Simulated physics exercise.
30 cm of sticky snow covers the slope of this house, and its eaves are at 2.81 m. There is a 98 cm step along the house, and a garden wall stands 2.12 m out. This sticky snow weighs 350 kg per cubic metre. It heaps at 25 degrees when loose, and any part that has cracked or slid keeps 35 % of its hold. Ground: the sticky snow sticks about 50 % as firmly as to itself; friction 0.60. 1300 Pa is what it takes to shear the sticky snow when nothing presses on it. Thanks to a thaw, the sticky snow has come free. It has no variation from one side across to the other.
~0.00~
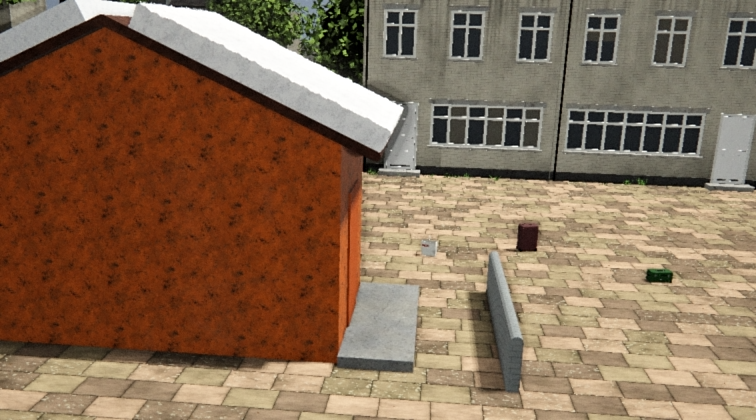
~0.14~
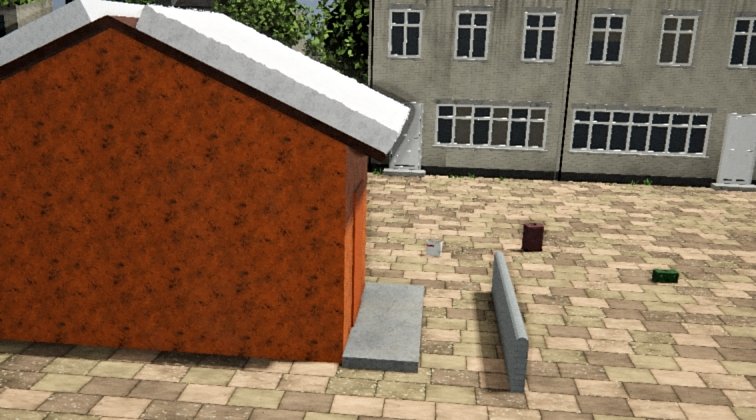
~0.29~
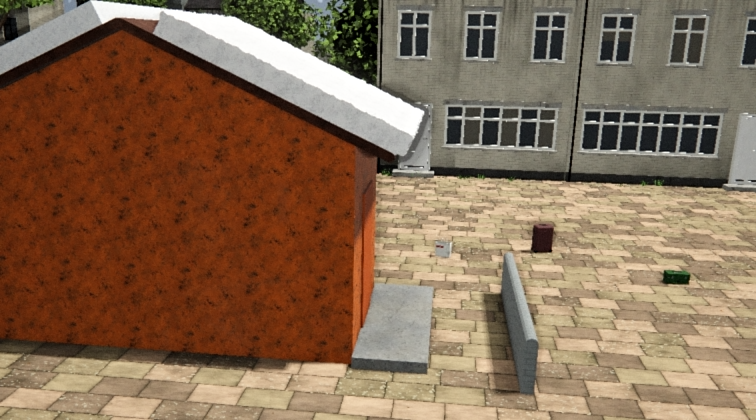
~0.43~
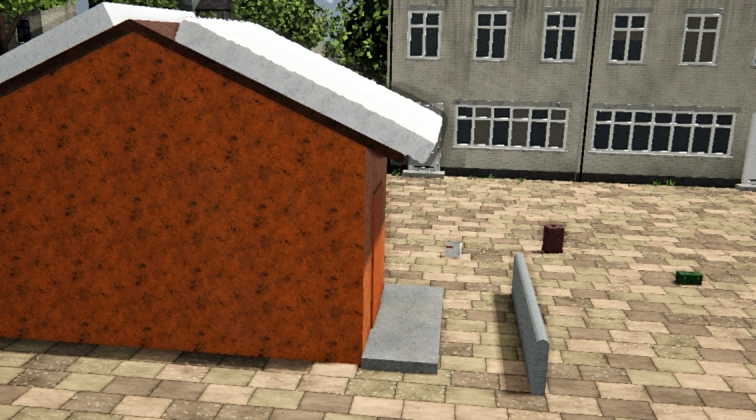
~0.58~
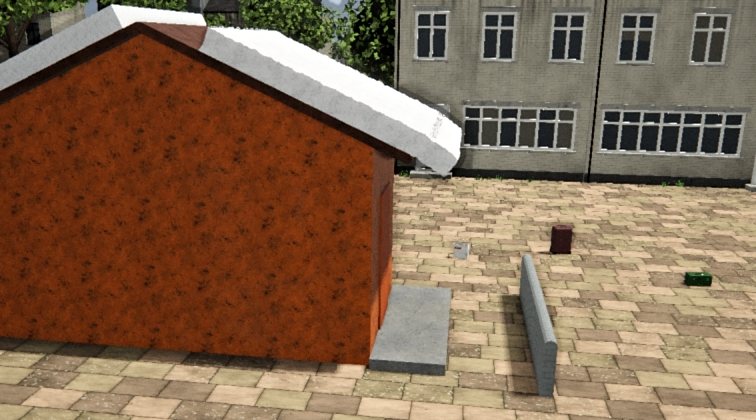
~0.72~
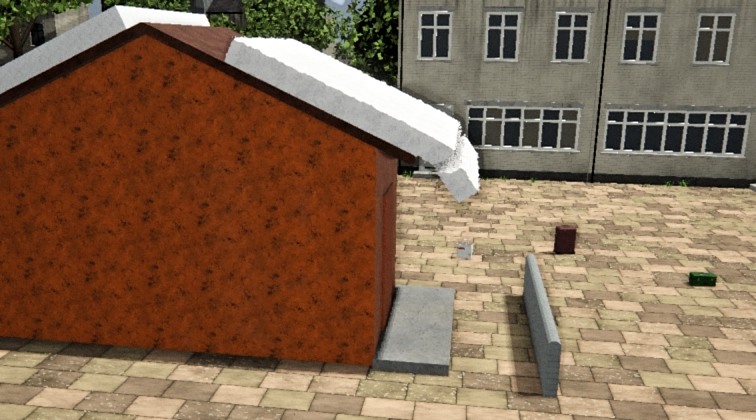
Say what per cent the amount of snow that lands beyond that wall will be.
Roughly 60 out of 100.
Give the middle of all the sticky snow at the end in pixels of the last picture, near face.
Centre noted at roughly (608, 377).
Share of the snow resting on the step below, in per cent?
I'd estimate close to 0 %.
After 1.13 s, 68 % is still on the roof and 0 % is past the low wall.
After 1.62 s, 3 % is still on the roof and 18 % is past the low wall.
After 2.11 s, none is still on the roof and 60 % is past the low wall.
After 2.60 s, none is still on the roof and 60 % is past the low wall.
After 3.00 s, none is still on the roof and 60 % is past the low wall.
